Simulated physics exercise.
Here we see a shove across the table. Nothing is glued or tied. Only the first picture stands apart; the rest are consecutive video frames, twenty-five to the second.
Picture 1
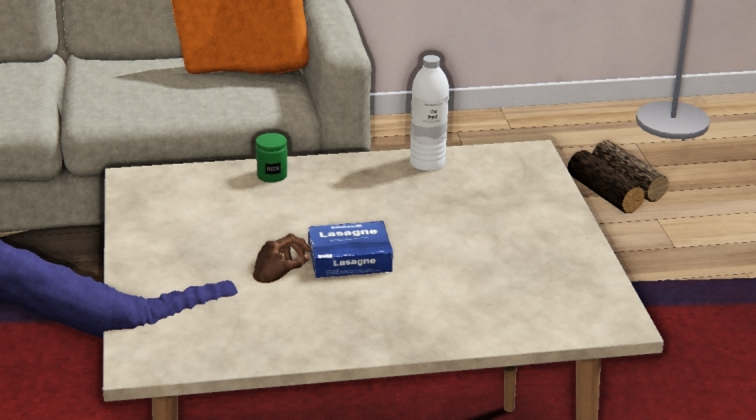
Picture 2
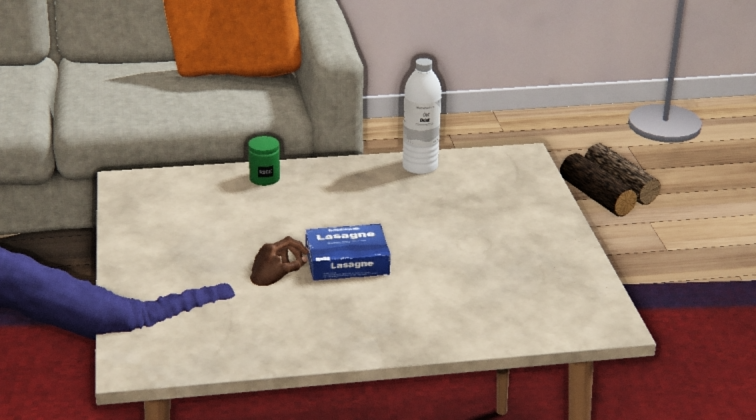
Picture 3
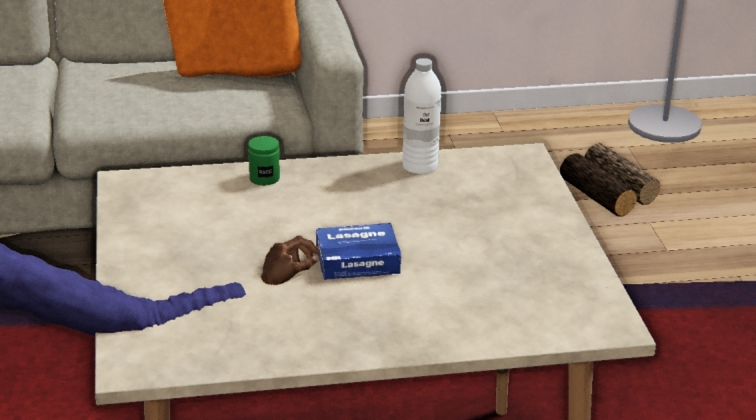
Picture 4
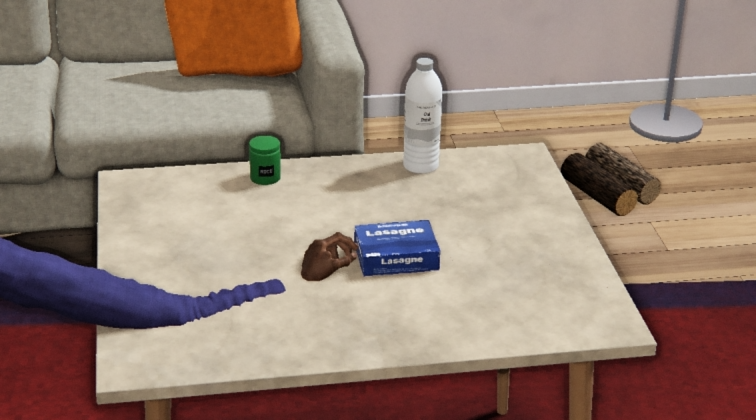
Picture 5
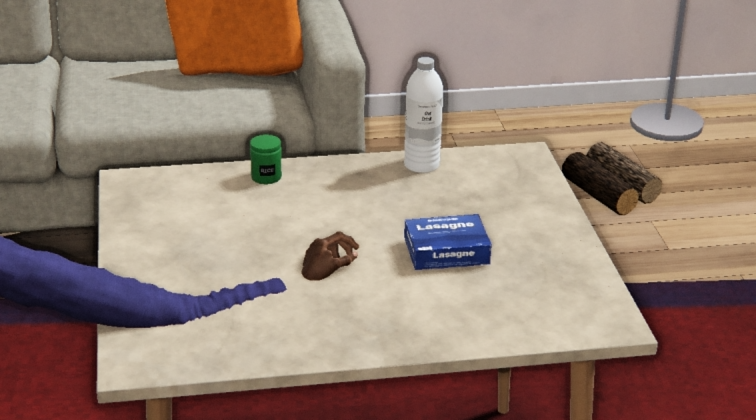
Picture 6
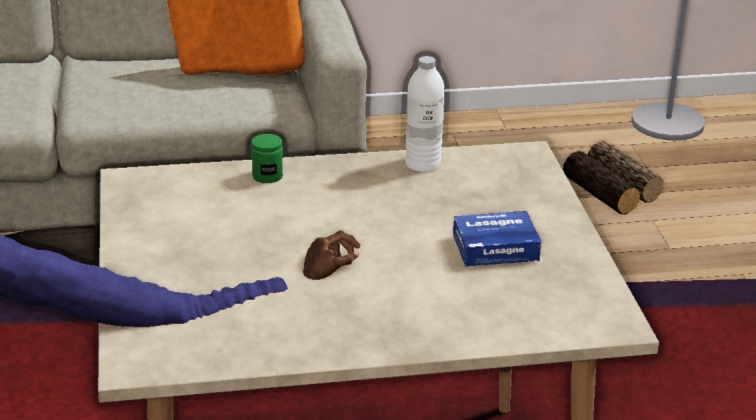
A blue lasagne box slides right across the table as a brown hand pushes it.
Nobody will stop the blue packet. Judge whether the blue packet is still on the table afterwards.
Okay, so it manages to leave the table.
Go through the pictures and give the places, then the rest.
In the first frame, under the hand; blue packet (350, 249).
In the second frame, under the hand; blue packet (348, 252).
In the third frame, under the hand; blue packet (358, 251).
In the fourth frame, blue packet (397, 248).
In the fifth frame, blue packet (448, 242) moved about its own width.
In the sixth frame, blue packet (497, 238) moved about its own width.
Then, 0.10 s later than the last frame, blue packet now off the table.
Then, 0.30 s later than the last frame, things are still on the move.
Then, 0.40 s later than the last frame, as before.
When it is over, off the table, blue packet.
